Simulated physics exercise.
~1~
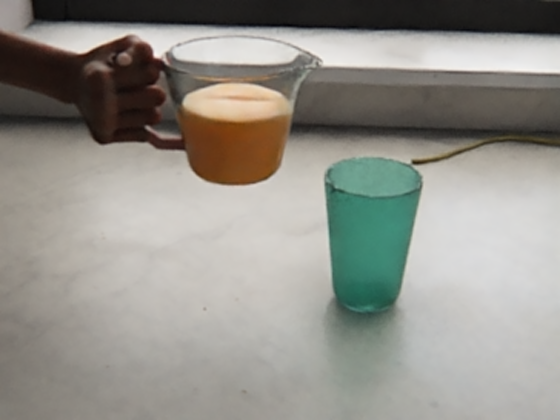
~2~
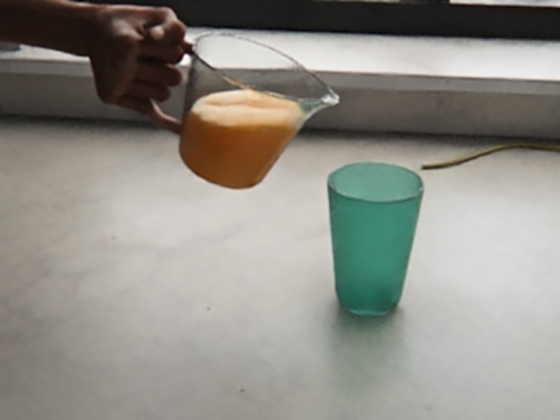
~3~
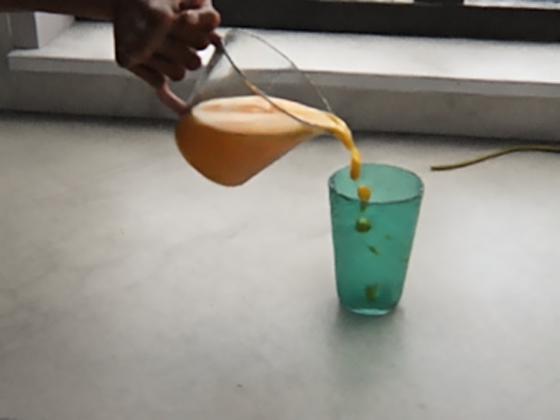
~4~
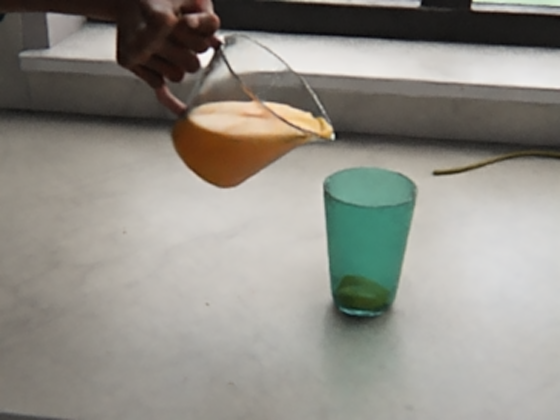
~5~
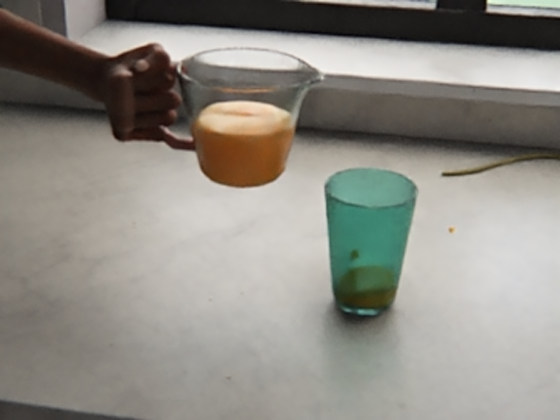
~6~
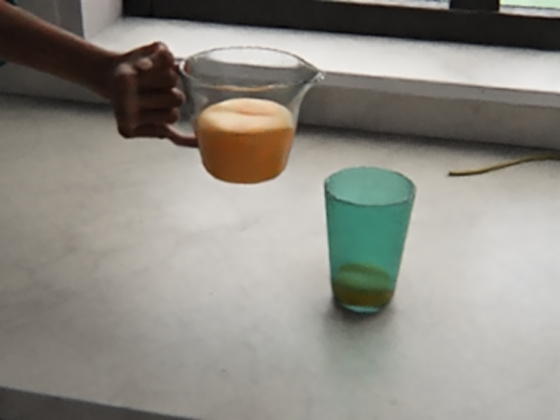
The footage shows a hand holding a clear jug of orange juice over a pale counter, tilting it toward an empty green glass to its right, pouring a short stream in and then levelling it, leaving a little juice in the glass and most still in the jug.
